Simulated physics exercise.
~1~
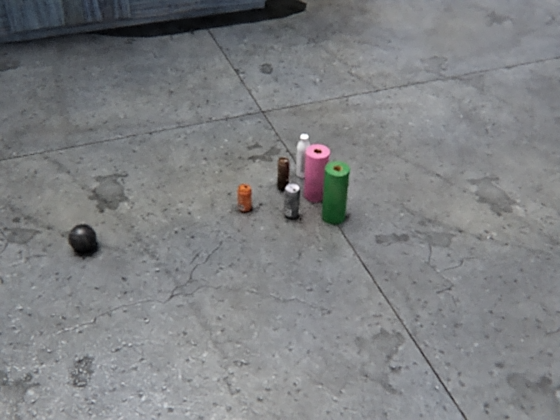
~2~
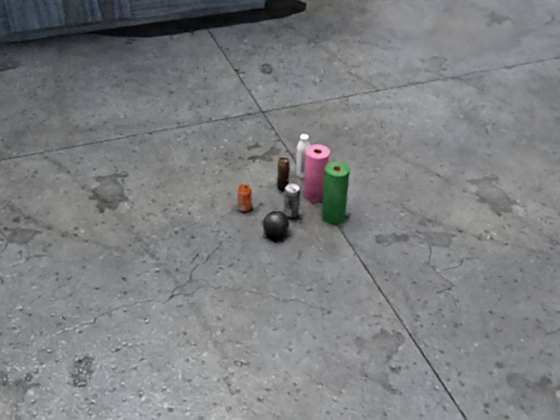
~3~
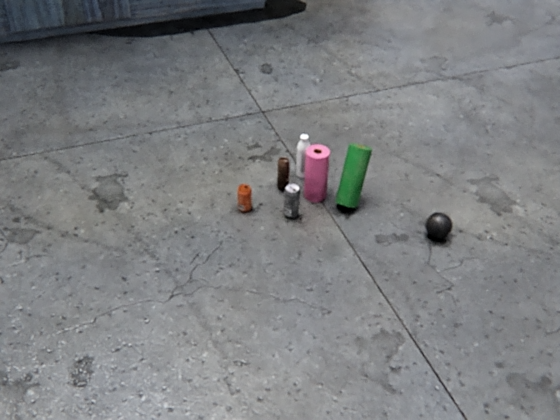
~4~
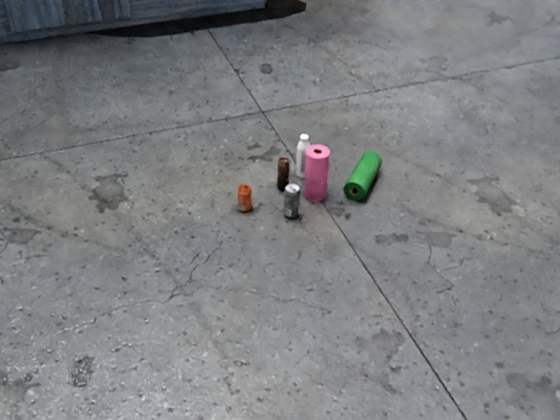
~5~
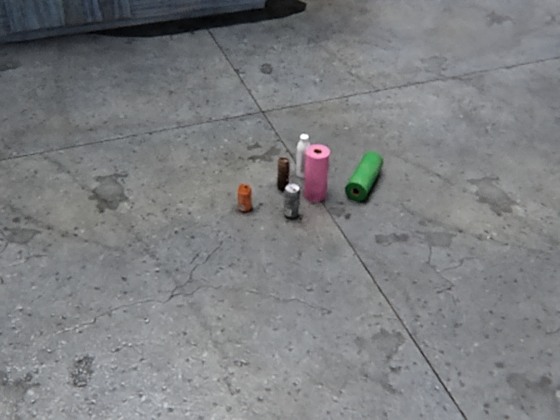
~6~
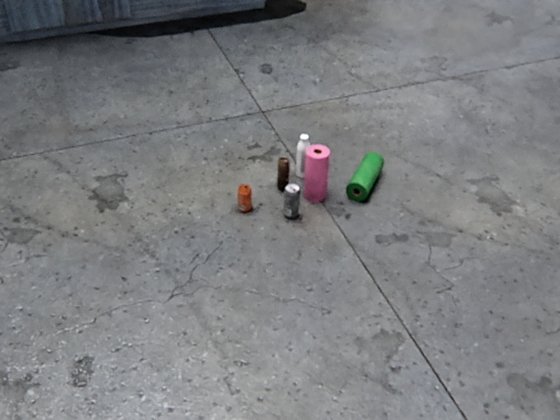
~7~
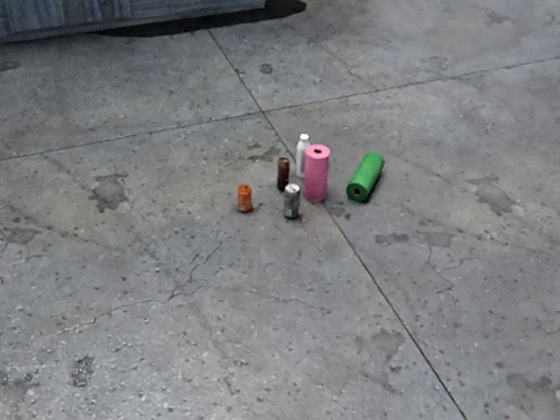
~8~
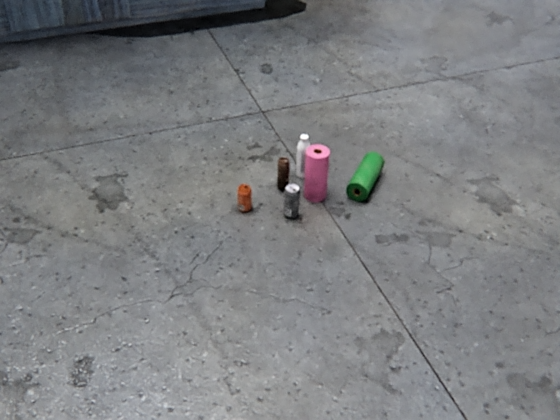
Black ball rolling right across a concrete floor past standing cans, a bottle and rolls, the green roll toppling onto its side.
